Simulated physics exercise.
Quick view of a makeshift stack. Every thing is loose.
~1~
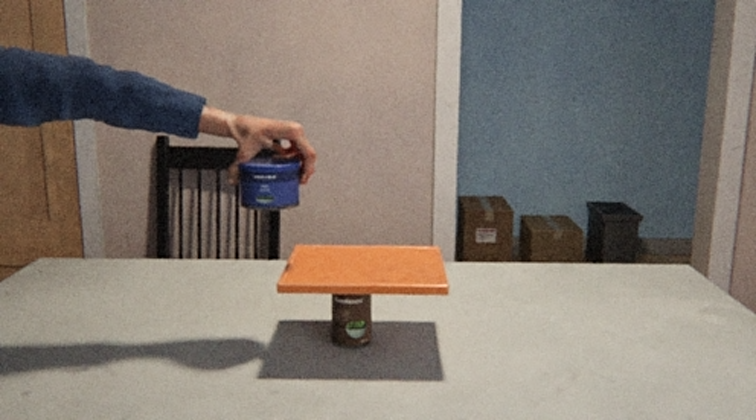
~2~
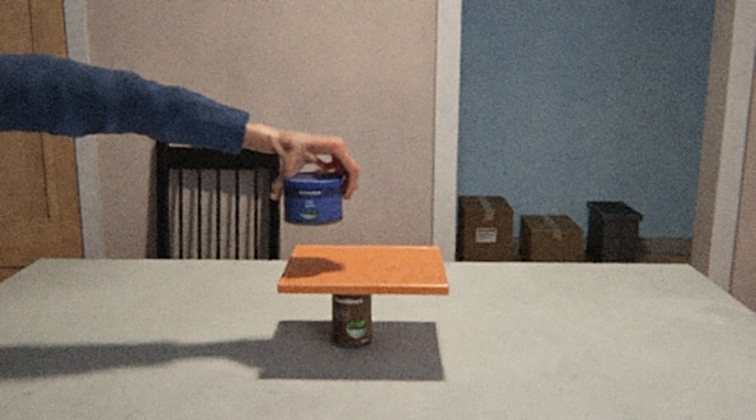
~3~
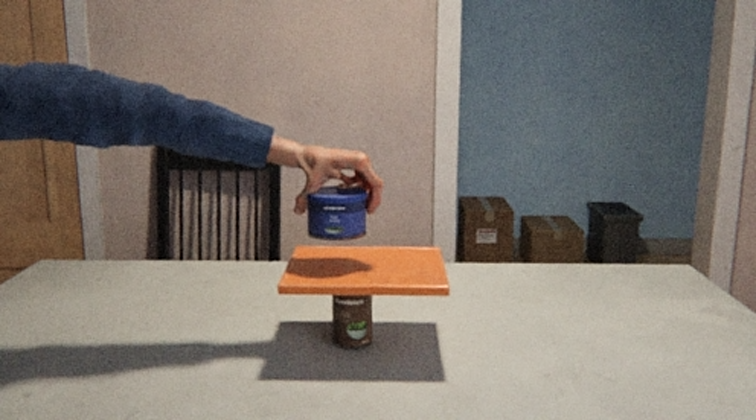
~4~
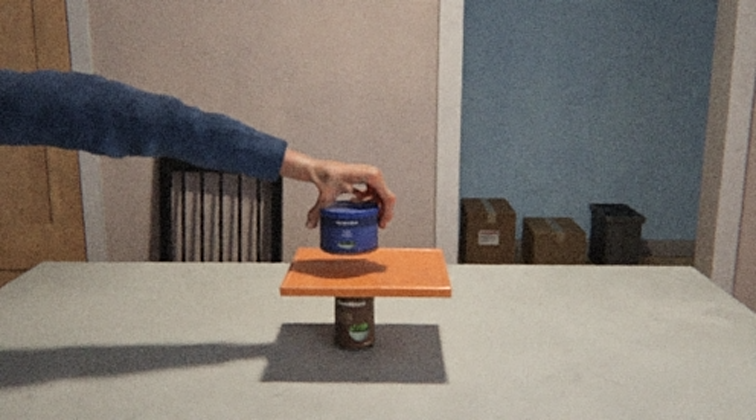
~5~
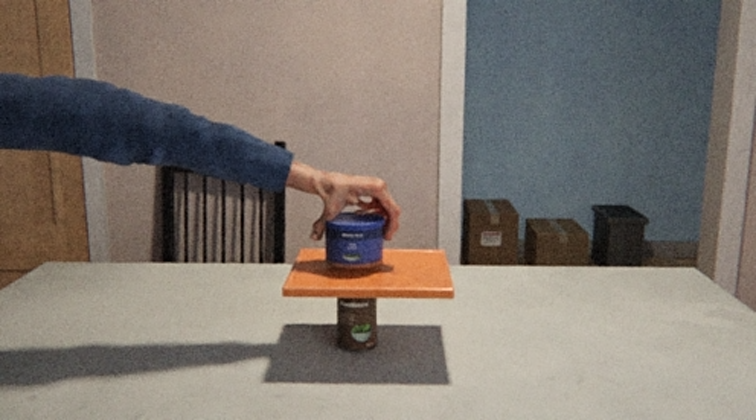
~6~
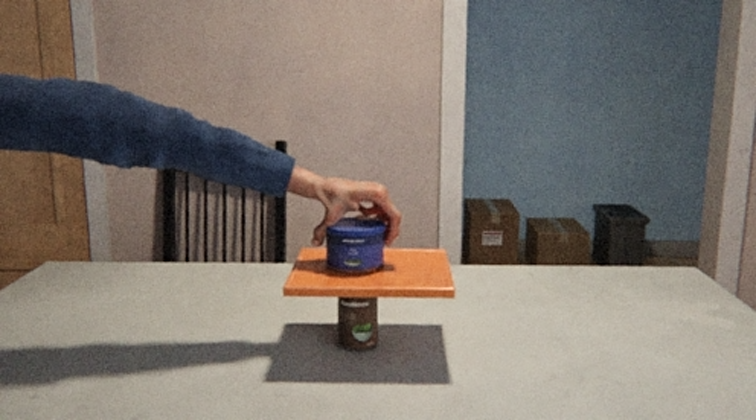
At a grey table, a hand carrying a blue tub rightward and lowering it onto an orange board atop a brown tin.
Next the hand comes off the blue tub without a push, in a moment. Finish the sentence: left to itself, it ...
... stays in place.
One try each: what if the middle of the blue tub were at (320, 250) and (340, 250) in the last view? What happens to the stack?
First try: Stands; second try: Stands.
Then, 0.30 s later than the last frame, all is still.
Then, 0.70 s later than the last frame, blue tub resting near (355, 245).
When it is over, all 3 as before. End places, in pixels of the last picture, blue tub near (355, 245). The stack holds.
